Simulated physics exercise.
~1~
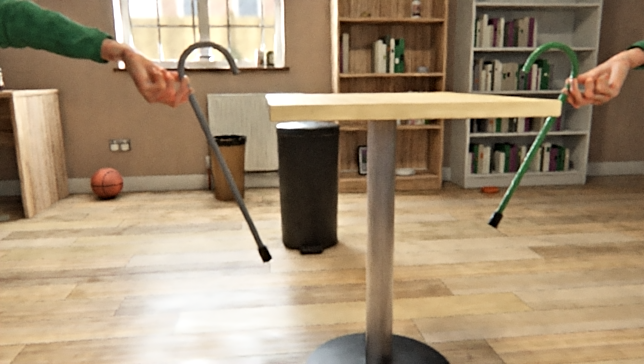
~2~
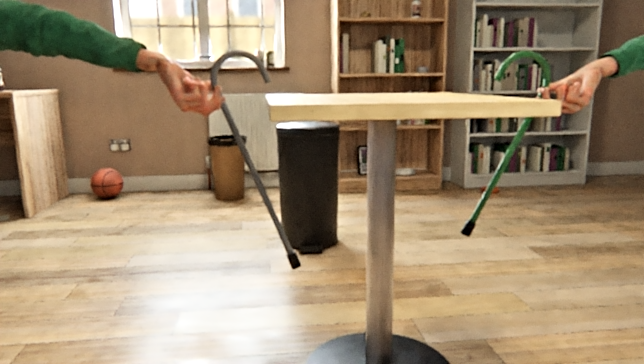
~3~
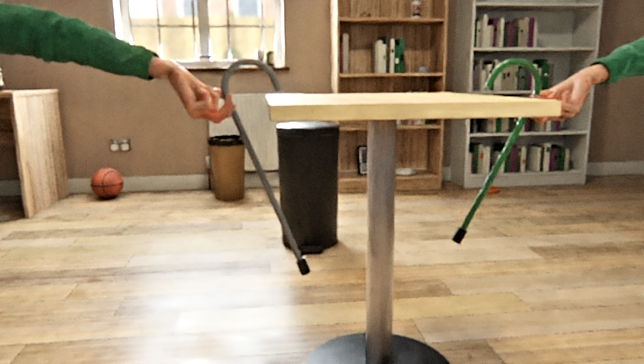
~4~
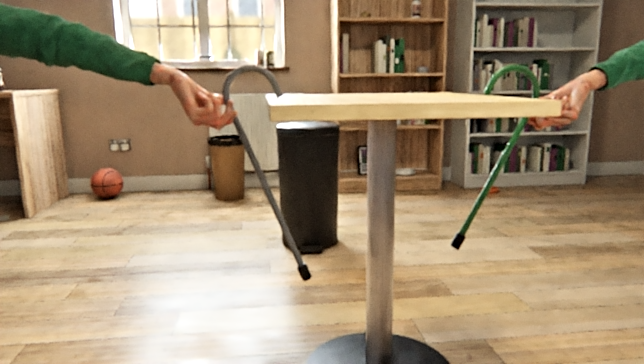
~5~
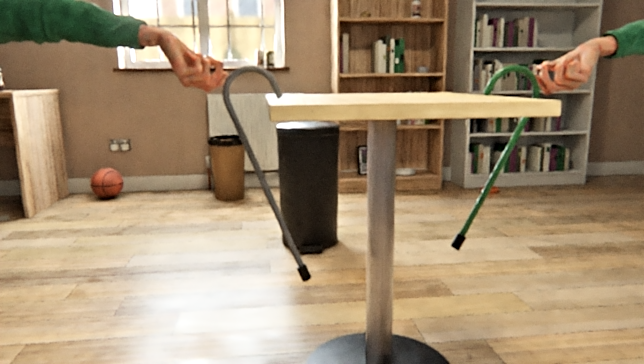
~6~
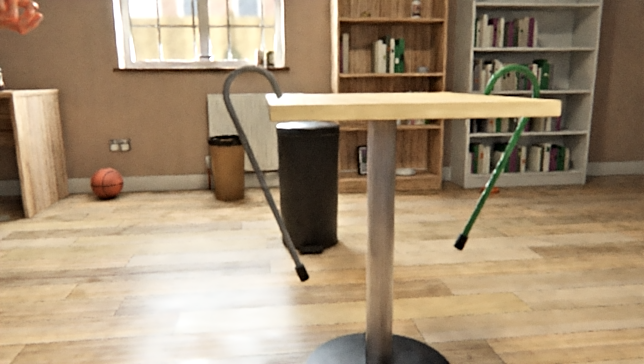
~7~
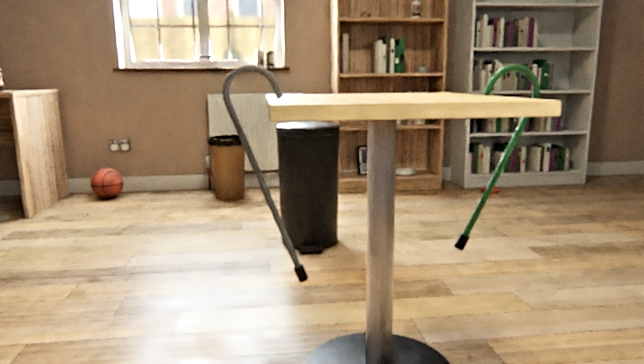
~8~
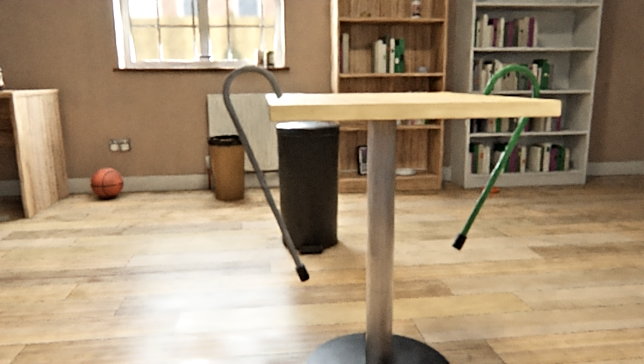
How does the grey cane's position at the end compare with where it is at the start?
At the start the grey cane is held by a hand in the air to the left of the table. At the end it is a little farther right and lower, hanging by its crook from the table's left edge with no hand on it.
